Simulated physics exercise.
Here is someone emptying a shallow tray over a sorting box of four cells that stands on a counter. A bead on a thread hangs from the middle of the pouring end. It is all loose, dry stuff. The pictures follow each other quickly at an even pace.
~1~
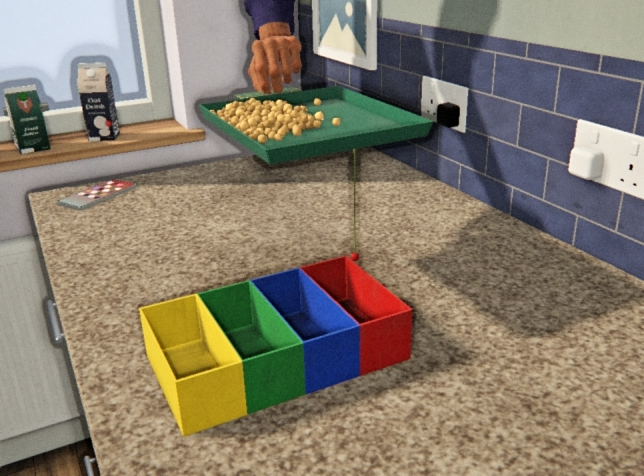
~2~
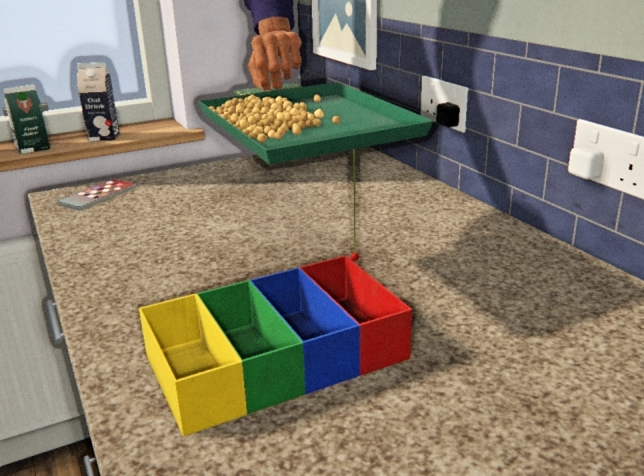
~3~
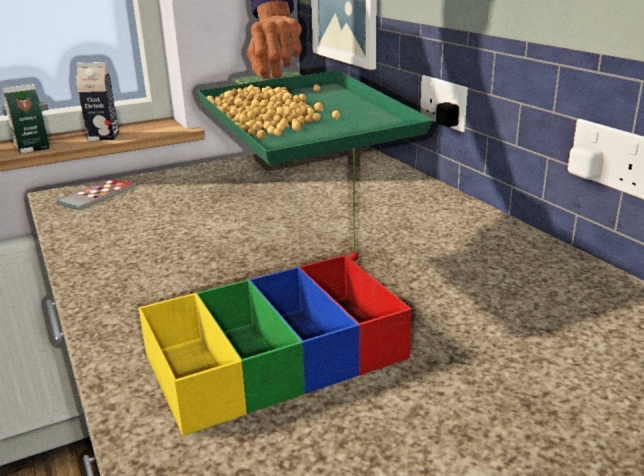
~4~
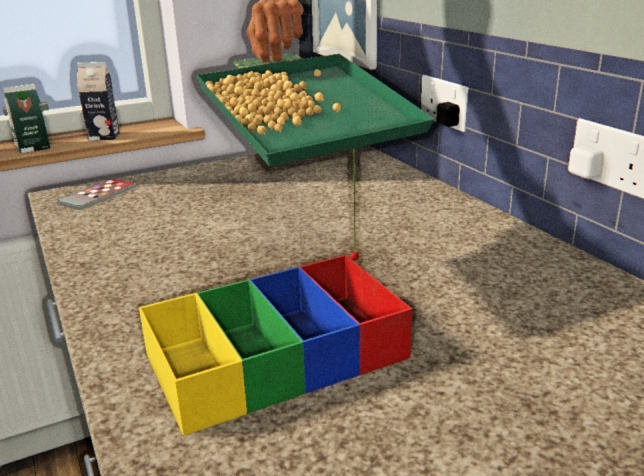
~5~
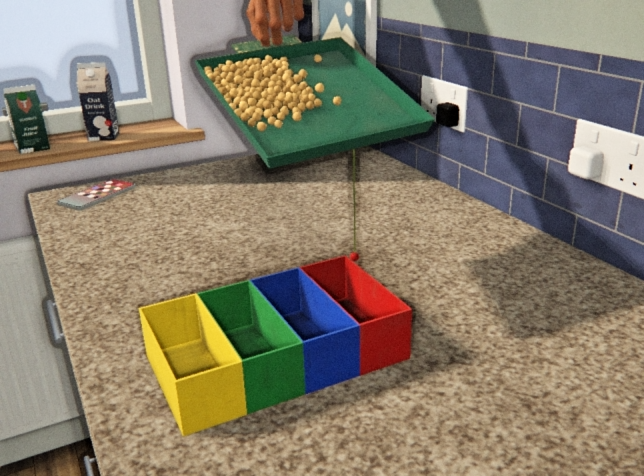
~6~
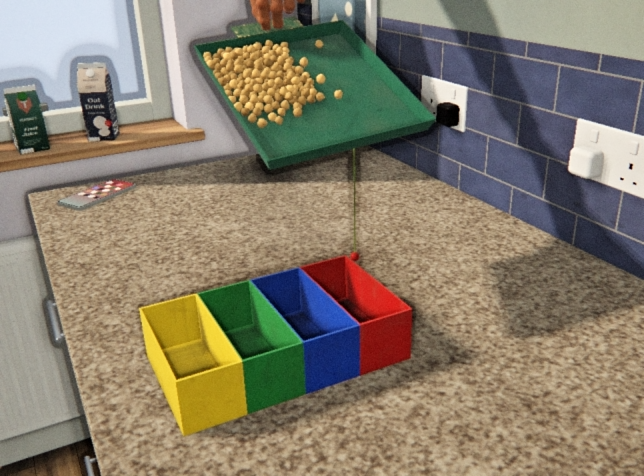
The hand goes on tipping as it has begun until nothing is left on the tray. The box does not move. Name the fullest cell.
Fullest: The blue cell.
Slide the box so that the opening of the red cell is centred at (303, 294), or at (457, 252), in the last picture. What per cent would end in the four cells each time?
The first gives 50 %, the second 70 %.
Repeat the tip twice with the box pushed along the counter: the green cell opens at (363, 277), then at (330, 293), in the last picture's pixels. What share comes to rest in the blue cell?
About 10 and 20 per cent.
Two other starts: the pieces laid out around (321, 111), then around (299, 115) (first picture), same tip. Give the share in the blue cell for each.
About 30 and 40 per cent.
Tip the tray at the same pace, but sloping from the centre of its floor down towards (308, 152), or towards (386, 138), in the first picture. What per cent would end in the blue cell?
Near 70 % and 0 %.
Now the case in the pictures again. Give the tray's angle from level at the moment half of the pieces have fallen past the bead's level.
At about 115°.
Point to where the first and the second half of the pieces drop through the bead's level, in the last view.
At about (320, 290), then at (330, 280).
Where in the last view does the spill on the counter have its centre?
Roughly at (426, 341).
Soon, tray tipped steeply; most on the tray; a stray few in the blue cell; a stray few in the green cell; a stray few in the red cell; a small part falling or outside the box.
A while on, tray tipped past a quarter turn; about a quarter on the tray; a small part in the blue cell; a small part in the red cell; a stray few in the green cell; a stray few in the yellow cell; about half falling or outside the box.
Towards the end, tray tipped past a quarter turn; about half in the blue cell; about a quarter in the red cell; a small part in the green cell; a stray few in the yellow cell; about a quarter falling or outside the box.
Finally, tray tipped past a quarter turn; about half in the blue cell; about a quarter in the red cell; a small part in the green cell; a stray few in the yellow cell; about a quarter outside the box.
